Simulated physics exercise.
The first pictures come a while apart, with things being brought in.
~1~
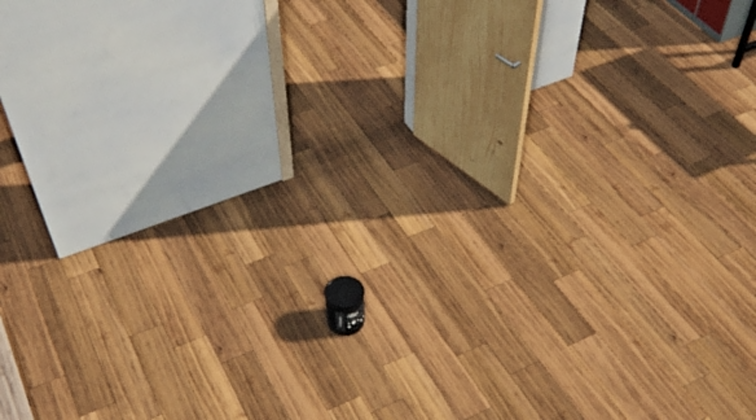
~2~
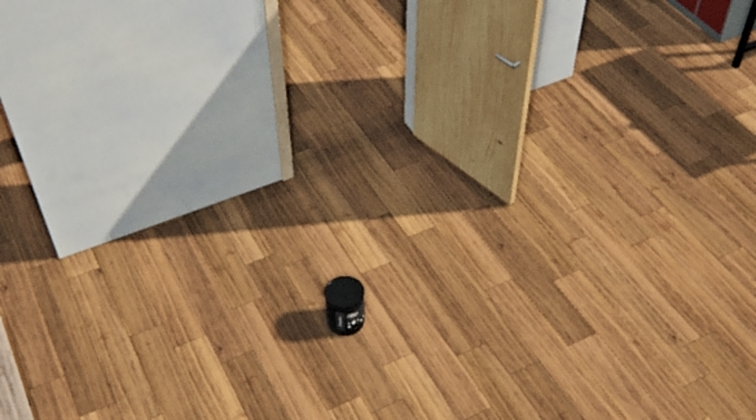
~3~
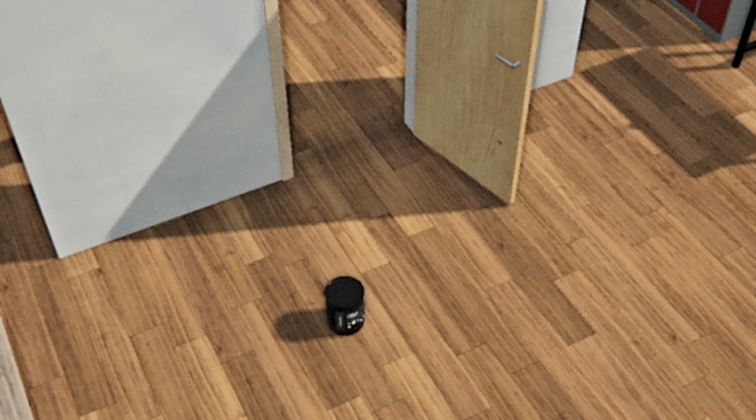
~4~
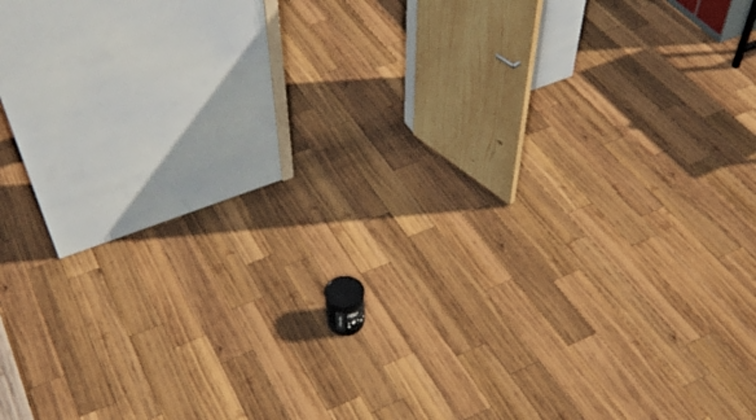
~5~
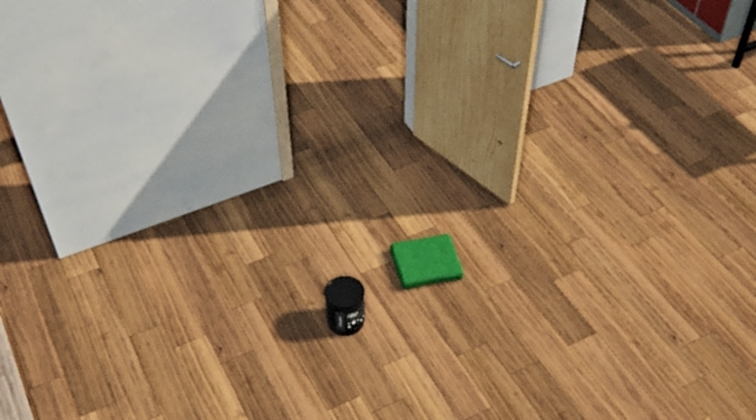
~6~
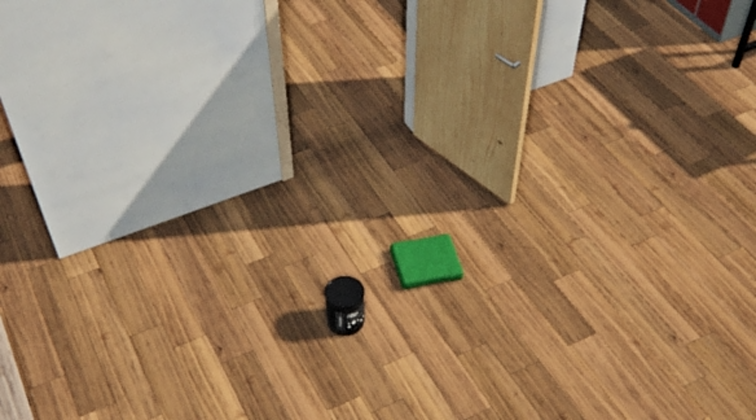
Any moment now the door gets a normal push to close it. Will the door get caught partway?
No, it swings fully home.
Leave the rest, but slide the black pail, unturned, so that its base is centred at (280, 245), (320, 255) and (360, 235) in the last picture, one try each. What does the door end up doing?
In order, the door swings completely to, swings completely to, swings completely to.
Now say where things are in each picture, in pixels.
In the first picture, door wide open and still; black pail (345, 306).
In the second picture, door wide open and still; black pail (345, 306).
In the third picture, door wide open and still; black pail (345, 306).
In the fourth picture, door wide open and still; black pail (345, 306).
In the fifth picture, door wide open and still; black pail (345, 306).
In the sixth picture, door wide open and still; green cushion (426, 261); black pail (345, 306).
Then, 0.90 s past the last view, open by 67°.
Then, 1.40 s past the last view, open by 34°.
Finally, open by 0°; both still in place. Final places as the last picture's camera would see them, green cushion near (426, 261).
